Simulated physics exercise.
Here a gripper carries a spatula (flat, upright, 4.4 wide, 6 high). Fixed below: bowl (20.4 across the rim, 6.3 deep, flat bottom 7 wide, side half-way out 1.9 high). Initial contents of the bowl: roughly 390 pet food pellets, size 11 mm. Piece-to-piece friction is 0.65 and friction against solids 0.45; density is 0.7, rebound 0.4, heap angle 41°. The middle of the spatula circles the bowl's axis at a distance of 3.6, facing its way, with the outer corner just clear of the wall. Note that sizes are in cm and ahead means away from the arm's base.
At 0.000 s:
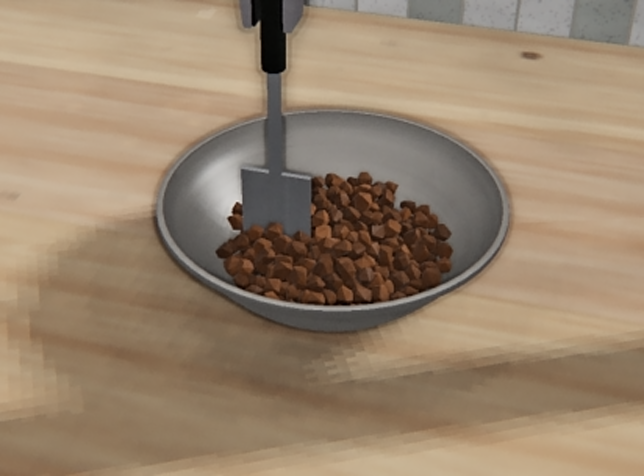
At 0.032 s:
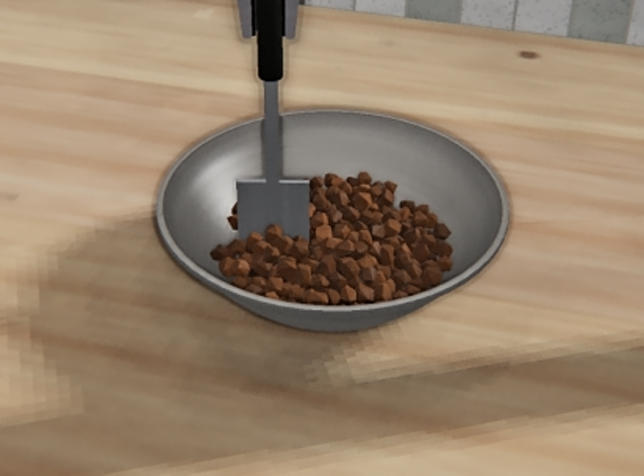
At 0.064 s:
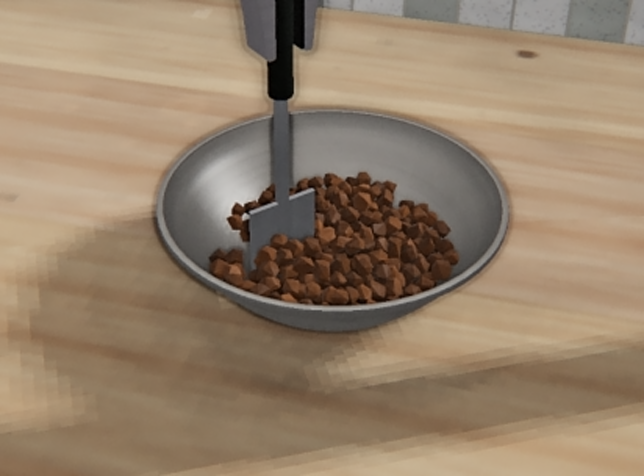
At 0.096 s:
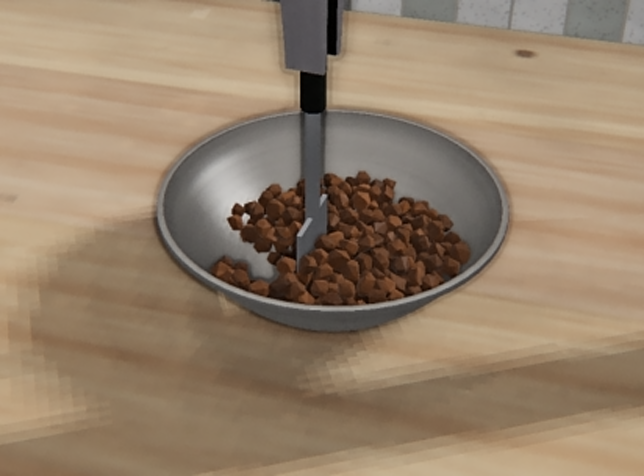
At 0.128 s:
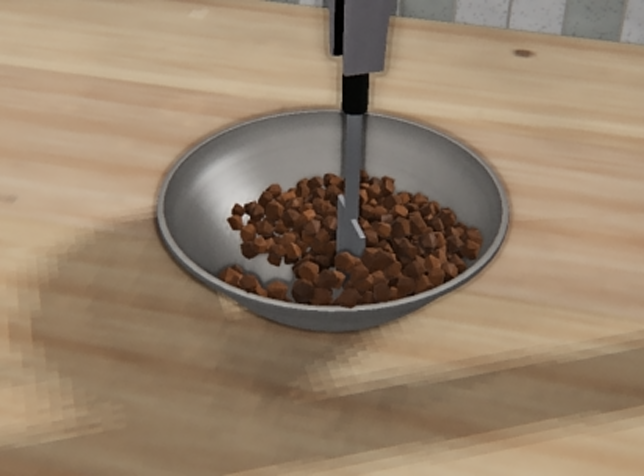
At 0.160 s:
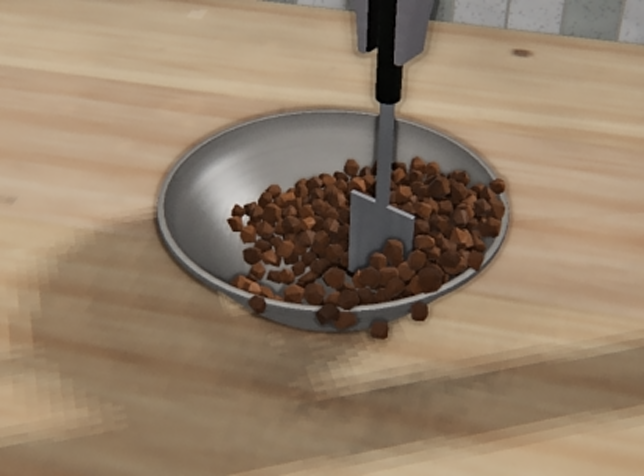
Spatula held by a gripper turning and sweeping rightward through brown pellets in a grey bowl, pushing some over the near rim.
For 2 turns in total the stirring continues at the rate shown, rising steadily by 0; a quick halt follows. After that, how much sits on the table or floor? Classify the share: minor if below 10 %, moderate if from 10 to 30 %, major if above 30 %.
Major, above 30 %.
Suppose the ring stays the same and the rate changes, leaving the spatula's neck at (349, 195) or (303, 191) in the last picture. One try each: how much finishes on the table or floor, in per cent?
About 15 and 5 %.
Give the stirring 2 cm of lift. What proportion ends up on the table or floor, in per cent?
Around 25 %.
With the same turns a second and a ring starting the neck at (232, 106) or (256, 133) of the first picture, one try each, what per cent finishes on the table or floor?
Roughly 10 % and 50 %.
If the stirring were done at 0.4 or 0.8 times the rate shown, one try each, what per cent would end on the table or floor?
Around 5 percent for the first try and 20 percent for the second.
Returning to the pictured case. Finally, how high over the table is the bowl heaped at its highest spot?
Measured height: Some 6.5 cm.
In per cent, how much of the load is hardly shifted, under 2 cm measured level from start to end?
Roughly 5 per cent.
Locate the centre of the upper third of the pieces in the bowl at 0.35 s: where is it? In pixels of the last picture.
Centre of upper third: Approx. (228, 190) px.
After 0.35 s, 13° round, highest piece 11 above the table; 276 in the bowl, 57 on the table or floor, 55 in flight or on the tool.
After 0.55 s, 229° round, highest piece 11 above the table; 242 in the bowl, 133 on the table or floor, 13 in flight or on the tool.
After 0.85 s, 0° round, highest piece 7 above the table; 223 in the bowl, 165 on the table or floor.
After 1.55 s, 0° round, highest piece 7 above the table; 223 in the bowl, 165 on the table or floor.
At rest, 223 in the bowl, 165 on the table or floor. That is 43 % on the table or floor.
